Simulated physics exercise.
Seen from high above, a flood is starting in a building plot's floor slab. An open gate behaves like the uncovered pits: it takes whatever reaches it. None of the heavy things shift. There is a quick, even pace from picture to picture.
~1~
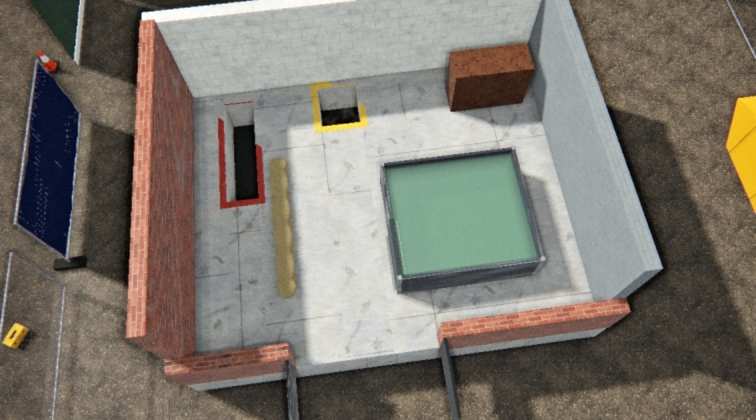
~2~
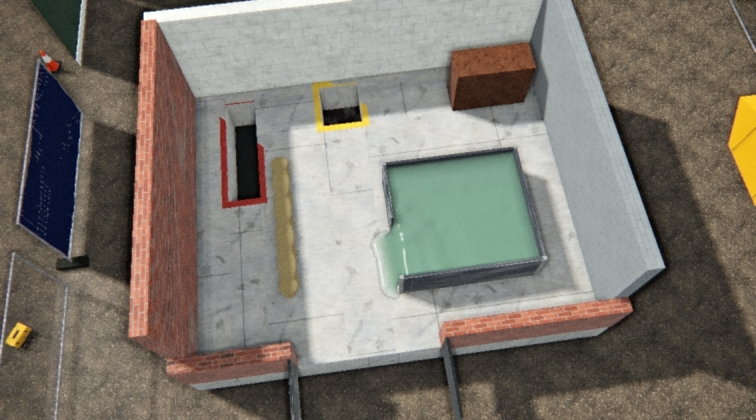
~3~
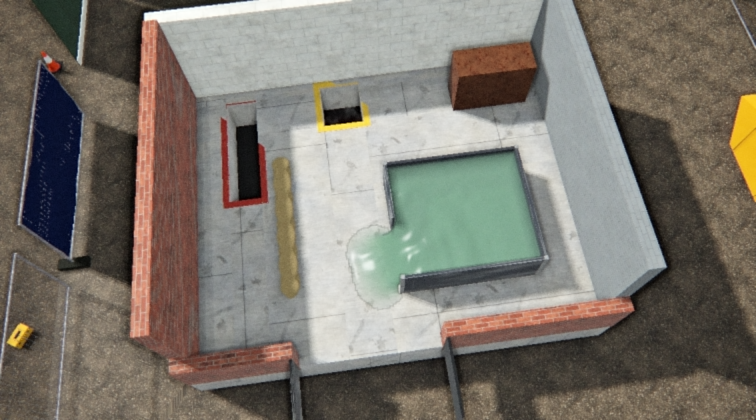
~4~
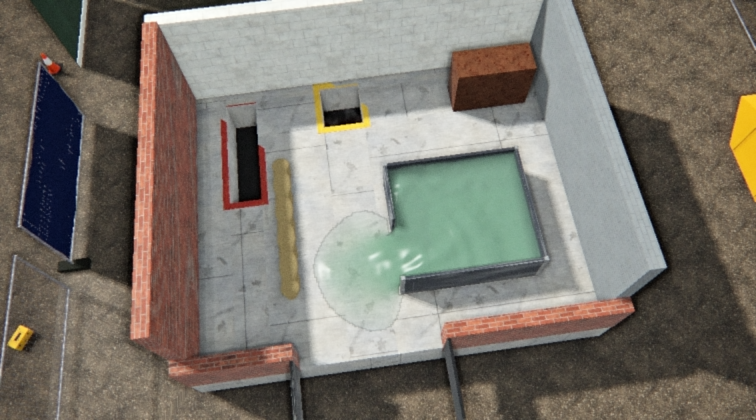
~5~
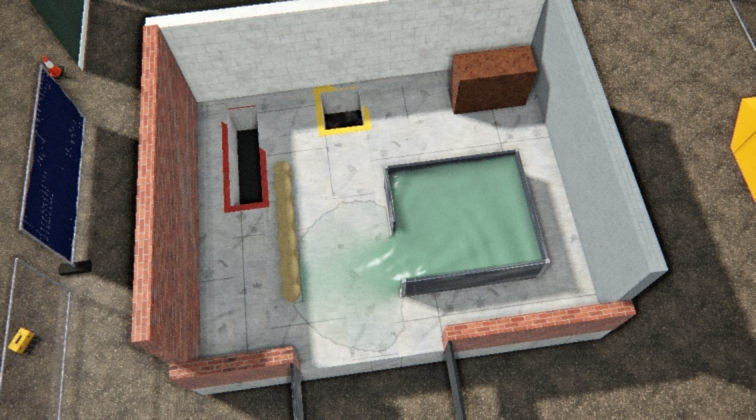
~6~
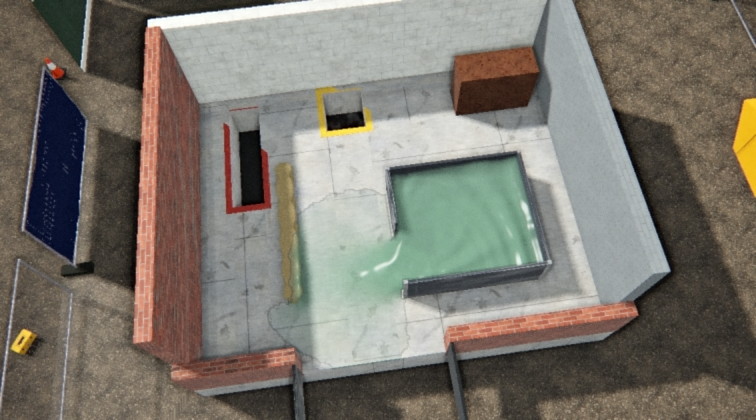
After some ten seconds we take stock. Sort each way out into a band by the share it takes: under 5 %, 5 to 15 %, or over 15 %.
Shares: The gate takes over 15 %; the red pit takes over 15 %; the yellow pit takes 5 to 15 %.
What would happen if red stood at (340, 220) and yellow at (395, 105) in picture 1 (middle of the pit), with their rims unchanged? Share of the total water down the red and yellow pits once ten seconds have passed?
The red pit takes around 45 percent, while the yellow pit takes around 2 percent.
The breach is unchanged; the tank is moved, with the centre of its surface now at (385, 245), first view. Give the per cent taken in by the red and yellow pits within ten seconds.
Tally in per cent - red pit 45; yellow pit 8.
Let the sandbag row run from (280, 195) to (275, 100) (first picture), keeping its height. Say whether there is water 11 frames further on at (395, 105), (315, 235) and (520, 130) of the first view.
Spot one stays bare, spot two gets soaked, spot three stays bare.
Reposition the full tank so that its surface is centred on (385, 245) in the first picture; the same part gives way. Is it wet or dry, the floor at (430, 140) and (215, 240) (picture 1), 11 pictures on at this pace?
First spared, then submerged.
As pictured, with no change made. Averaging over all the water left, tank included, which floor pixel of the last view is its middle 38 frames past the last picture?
Around (361, 240).
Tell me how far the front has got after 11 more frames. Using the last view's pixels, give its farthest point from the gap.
The front should reach about (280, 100).
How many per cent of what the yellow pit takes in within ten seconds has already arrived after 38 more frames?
Close to 55 %.
A moment on, water covers 30 % of the floor; the gate 2 %, the red pit 0 %, the yellow pit 0 %.
Next, water covers 45 % of the floor; the gate 5 %, the red pit 0 %, the yellow pit 0 %.
Then, water covers 55 % of the floor; the gate 8 %, the red pit 4 %, the yellow pit 2 %.
Later, water covers 65 % of the floor; the gate 14 %, the red pit 17 %, the yellow pit 6 %.
In the end, water covers 70 % of the floor; the gate 21 %, the red pit 30 %, the yellow pit 10 %.
